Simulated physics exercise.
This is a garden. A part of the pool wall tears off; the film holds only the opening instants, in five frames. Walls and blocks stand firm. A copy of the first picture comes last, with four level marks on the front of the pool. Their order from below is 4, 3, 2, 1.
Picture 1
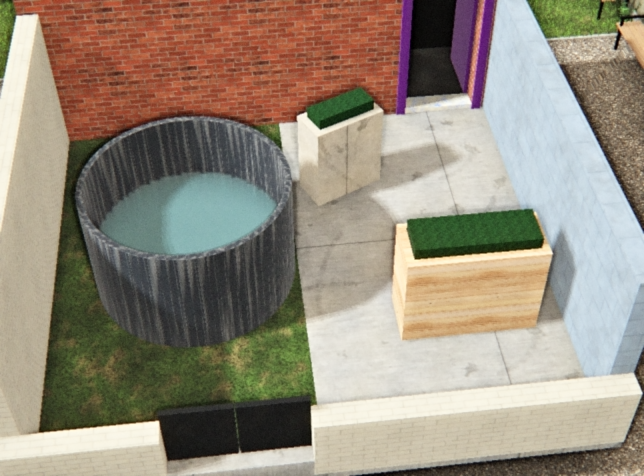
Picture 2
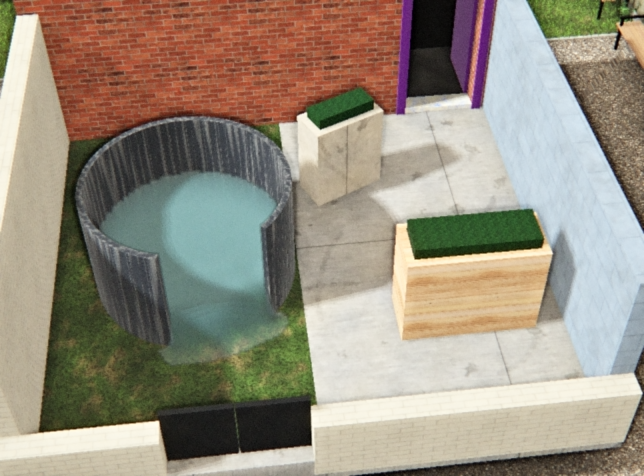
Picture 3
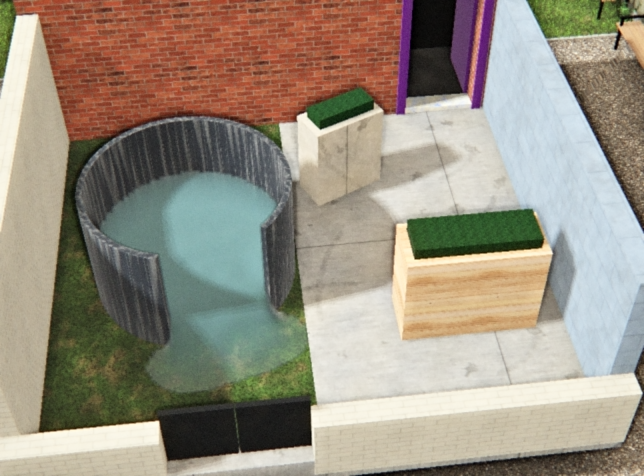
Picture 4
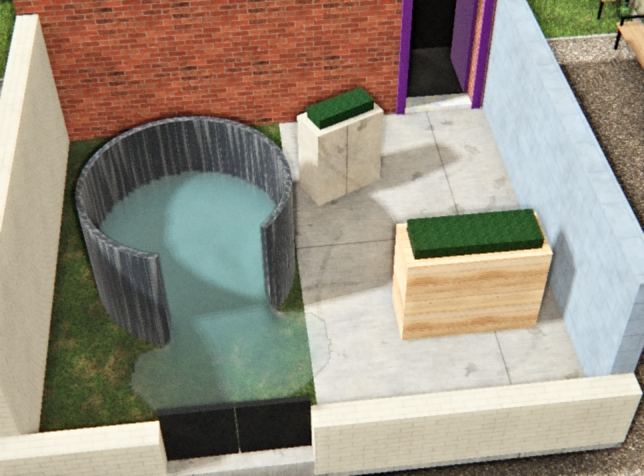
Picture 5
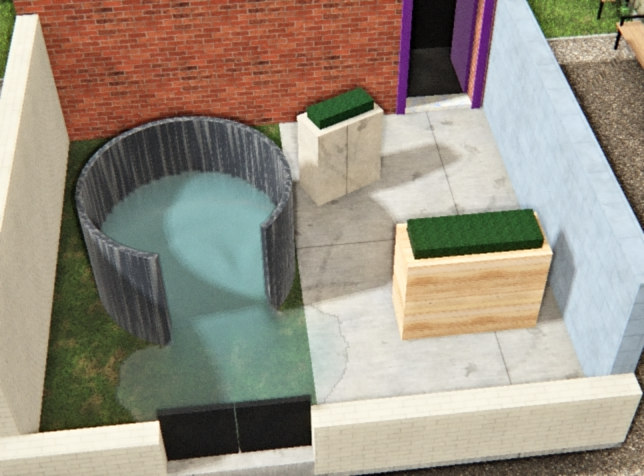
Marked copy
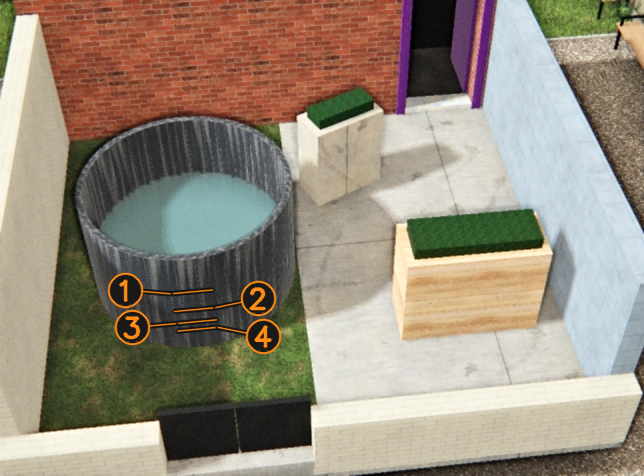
A round, dark grey pool of pale blue water stands on grass at the left of a walled garden, seen from above. Two box planters topped with green hedging sit on grey paving to the right, below a brick wall and purple doorway, with a black gate at the front. The pool's front section disappears, and water spreads forward over the grass to the gate, then rightward onto the paving.
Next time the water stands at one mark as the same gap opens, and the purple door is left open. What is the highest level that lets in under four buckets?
Level 2 just does it.
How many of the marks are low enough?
Three.
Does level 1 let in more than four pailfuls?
Yes, it does.
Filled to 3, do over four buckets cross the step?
No, that is safe.
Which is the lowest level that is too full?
That would be 1.
On the marked copy, 1 at (191, 291); 2 at (194, 309); 3 at (196, 321); 4 at (197, 329); from the bottom up 4, 3, 2, 1.
If 1 is chosen, about 8 bucketfuls get in.
If 2 is chosen, a splash gets over, under a bucket.
If 3 is chosen, nothing gets over.
If 4 is chosen, nothing gets over.
